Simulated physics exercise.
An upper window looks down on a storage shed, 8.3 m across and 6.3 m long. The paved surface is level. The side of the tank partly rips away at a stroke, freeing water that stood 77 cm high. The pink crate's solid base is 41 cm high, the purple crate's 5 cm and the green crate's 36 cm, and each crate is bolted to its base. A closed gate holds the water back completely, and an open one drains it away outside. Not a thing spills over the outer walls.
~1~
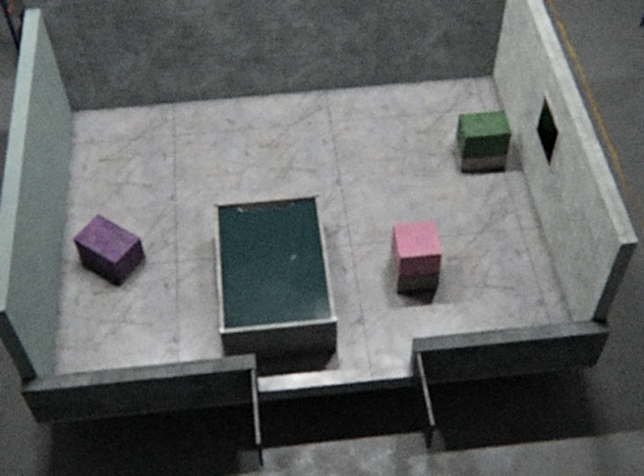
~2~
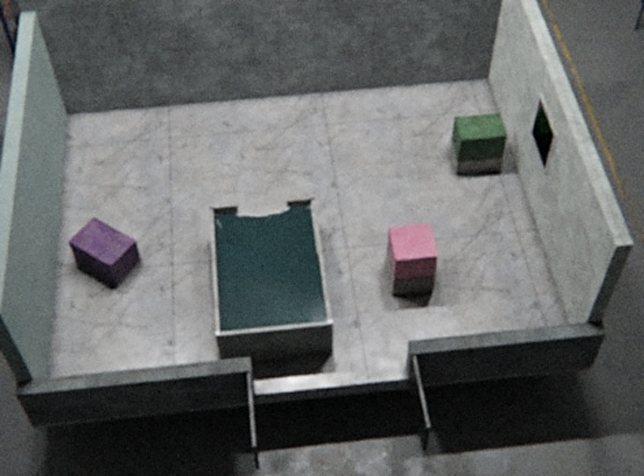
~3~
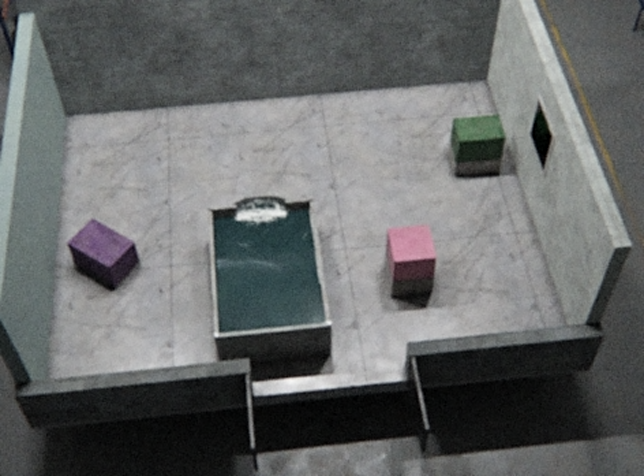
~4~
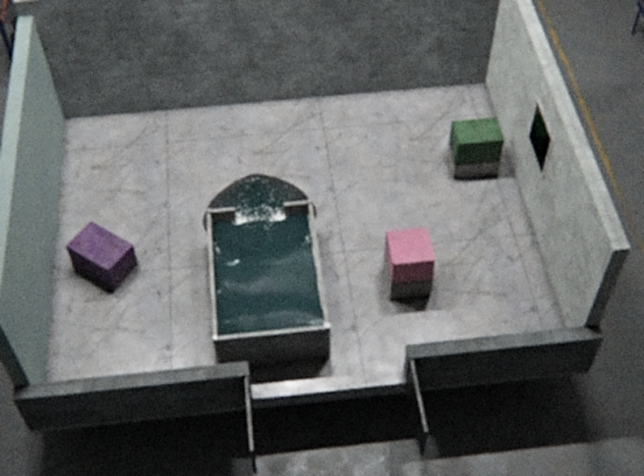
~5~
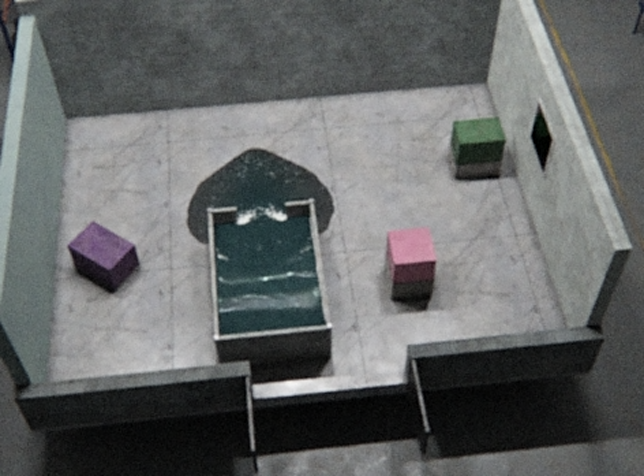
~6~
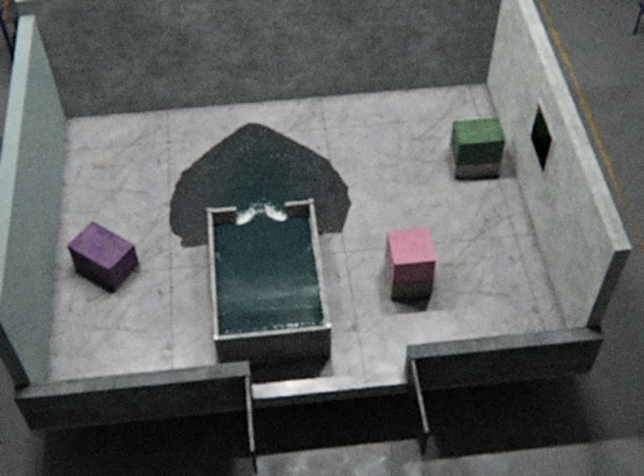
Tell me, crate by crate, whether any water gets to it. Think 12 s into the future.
Here it is: Pink crate, no water gets to it; purple crate, water gets to it; green crate, no water gets to it.
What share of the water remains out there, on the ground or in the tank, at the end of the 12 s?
It comes to near 98 per cent.
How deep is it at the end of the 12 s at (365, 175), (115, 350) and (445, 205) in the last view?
Depth readings in turn - 5, 7, 2 cm.
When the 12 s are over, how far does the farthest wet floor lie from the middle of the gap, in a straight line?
Roughly 5.8 m.
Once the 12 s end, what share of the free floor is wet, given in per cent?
Roughly 100 % of the floor.
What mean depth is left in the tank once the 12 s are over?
Depth, averaged: Around 11 centimetres.
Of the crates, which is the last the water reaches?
It is the pink one.
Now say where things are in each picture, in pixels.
The first frame shows the tank at (272, 262) is whole and still, 77 cm deep.
In the second frame, the front is at (238, 228), 0.5 m from the gap at (264, 226); 0.2 m2 of floor is under water; 77 cm left at the back of the tank.
In the third frame, the front is at (245, 203), 0.8 m from the gap at (263, 228); 0.8 m2 of floor is under water; 77 cm left at the back of the tank.
In the fourth frame, the front is at (254, 177), 1.5 m from the gap at (262, 230); 2.0 m2 of floor is under water; 77 cm left at the back of the tank.
In the fifth frame, water pours out at (263, 230) and has run 2.1 m, to (247, 154); deepest outside 48 cm, 77 cm at the tank's back.
In the sixth frame, water pours out at (263, 230) and has run 2.7 m, to (244, 129); deepest outside 50 cm, 72 cm at the tank's back.
A moment later water covers 25 % of the floor and is deepest (40 cm) near (264, 230); pink plinth not reached, purple plinth not reached, green plinth not reached.
Soon after water covers 35 % of the floor and is deepest (32 cm) near (264, 230); pink plinth not reached, purple plinth reached, green plinth not reached.
Next water covers 40 % of the floor and is deepest (26 cm) near (75, 130); pink plinth not reached, purple plinth reached, green plinth reached.
Later on water covers 80 % of the floor and is deepest (16 cm) near (483, 109); pink plinth reached, purple plinth reached, green plinth reached.
At the end water covers 100 % of the floor and is deepest (11 cm) near (279, 106); highest at the pink plinth 8 cm, highest at the purple plinth 17 cm, highest at the green plinth 16 cm.
